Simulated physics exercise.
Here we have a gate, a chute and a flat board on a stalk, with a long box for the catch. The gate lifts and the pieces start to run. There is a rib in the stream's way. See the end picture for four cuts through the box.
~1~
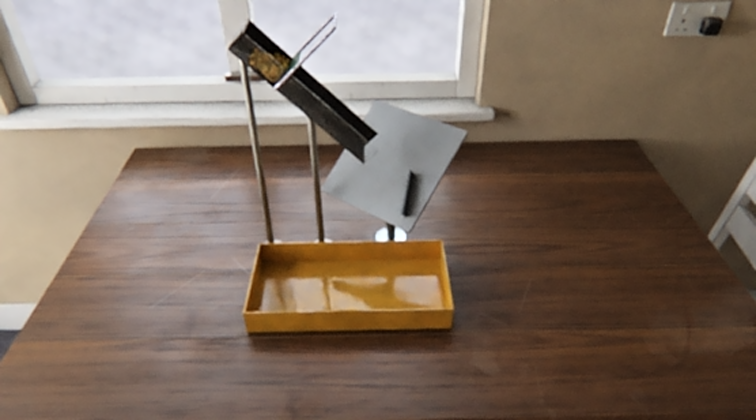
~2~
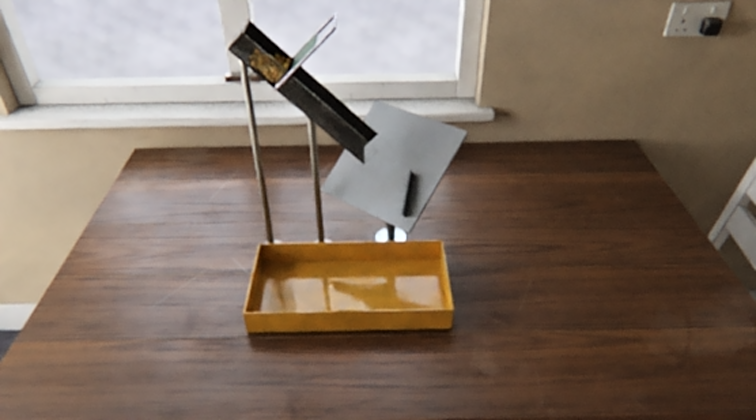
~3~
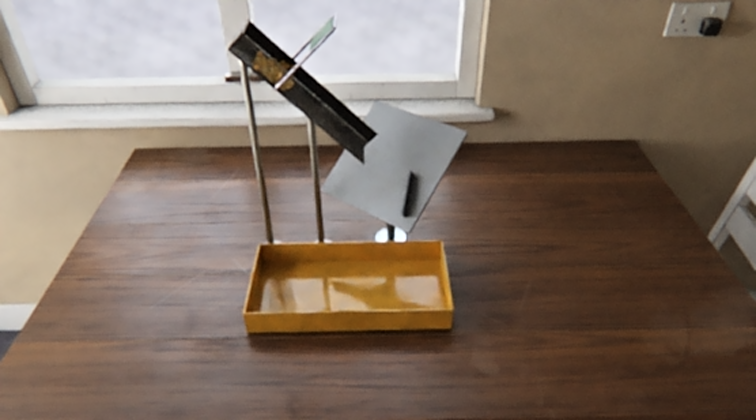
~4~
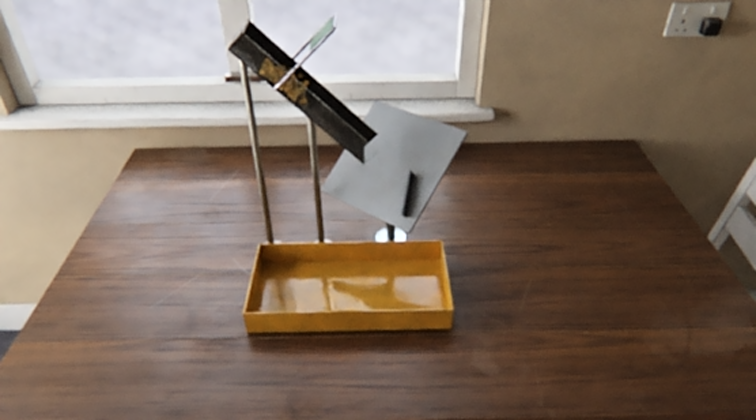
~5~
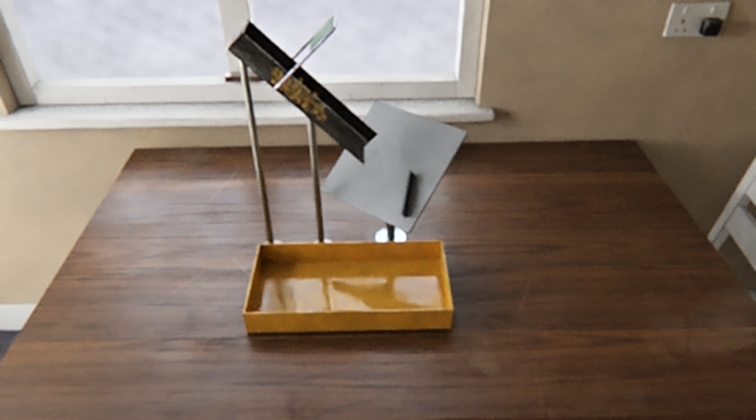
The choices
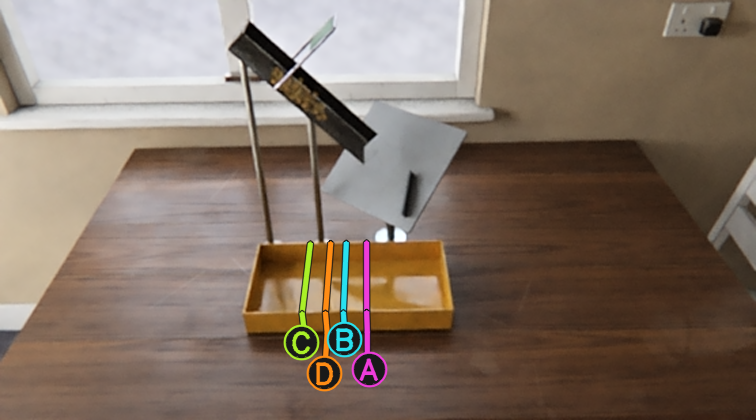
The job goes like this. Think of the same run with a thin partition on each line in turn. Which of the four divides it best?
A.
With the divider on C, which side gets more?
More lands on the right.
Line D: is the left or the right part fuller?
Right.
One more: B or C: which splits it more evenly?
That is line B.
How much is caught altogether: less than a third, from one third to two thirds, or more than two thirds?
More than two thirds.
On the marked copy, line A crosses the front rim at (366, 311); line B crosses the front rim at (343, 311); line C crosses the front rim at (302, 312); line D crosses the front rim at (325, 311).
With A, of what is caught, roughly a third on the left of the divider, roughly two thirds on the right.
With B, of what is caught, about a tenth on the left of the divider, the larger part on the right.
With C, of what is caught, not one piece on the left of the divider, every piece on the right.
With D, of what is caught, just a few on the left of the divider, almost all on the right.
